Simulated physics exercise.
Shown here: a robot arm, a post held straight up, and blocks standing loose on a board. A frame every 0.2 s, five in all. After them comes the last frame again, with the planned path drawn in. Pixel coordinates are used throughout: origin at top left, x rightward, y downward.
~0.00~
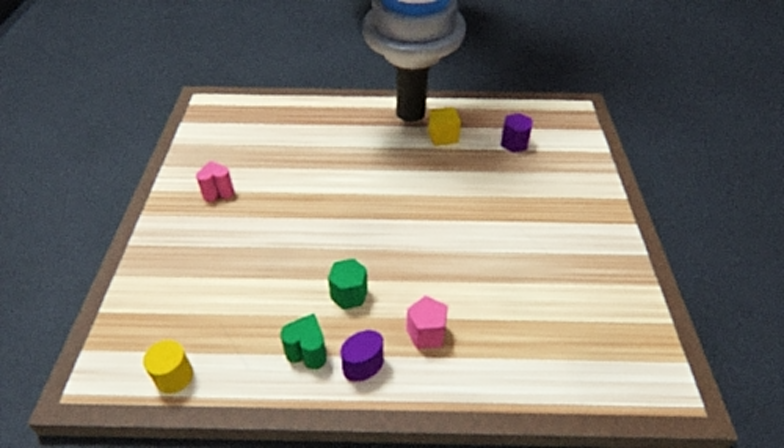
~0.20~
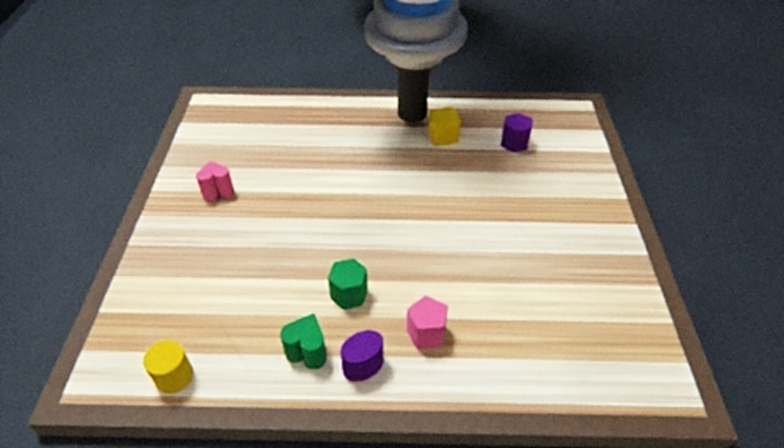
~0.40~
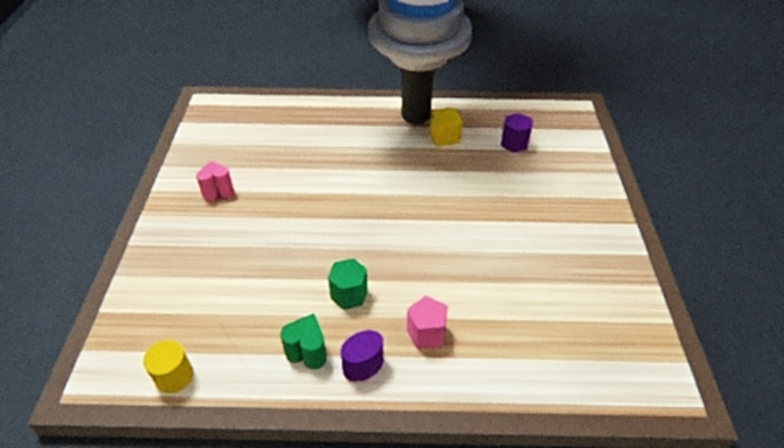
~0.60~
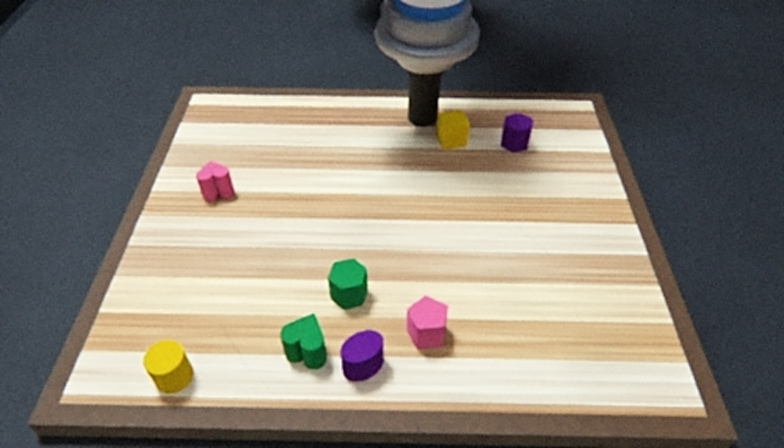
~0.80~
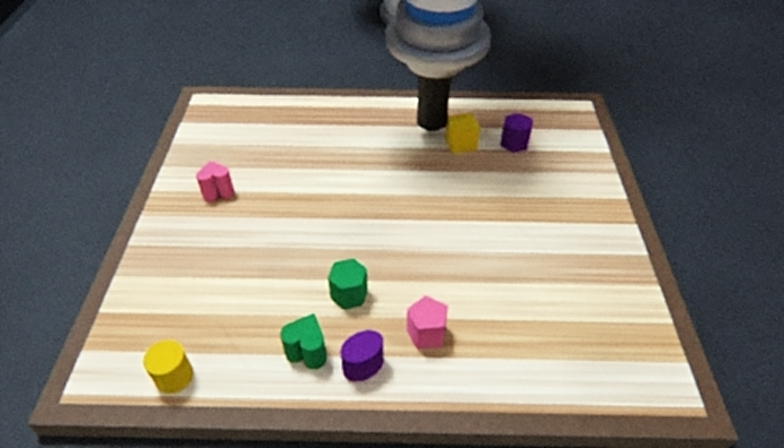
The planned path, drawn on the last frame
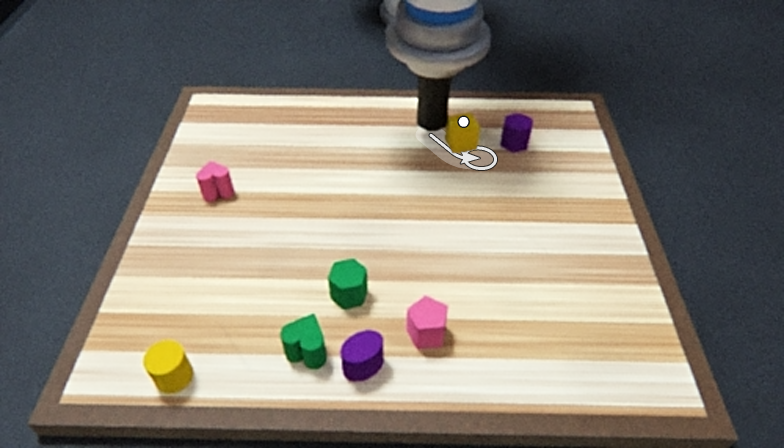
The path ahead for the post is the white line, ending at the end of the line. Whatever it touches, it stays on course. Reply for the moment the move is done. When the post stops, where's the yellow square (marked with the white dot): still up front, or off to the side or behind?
I predict the post still has it in front.
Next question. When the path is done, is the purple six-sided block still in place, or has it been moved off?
The block you're asking about gets moved.
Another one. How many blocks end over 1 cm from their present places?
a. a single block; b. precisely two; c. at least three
b.
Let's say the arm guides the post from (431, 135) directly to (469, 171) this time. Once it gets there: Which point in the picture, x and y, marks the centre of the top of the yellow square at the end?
Near (492, 136).
The line goes from (431, 135) through (444, 146) and (459, 156) to (480, 158); the dot is on the yellow square.
On the path given first. Halfway along, post at (453, 139); yellow square at (487, 131), turned 45° anticlockwise.
At the end, post at (482, 145); yellow square at (511, 131), turned 95° anticlockwise; purple six-sided block at (528, 117).
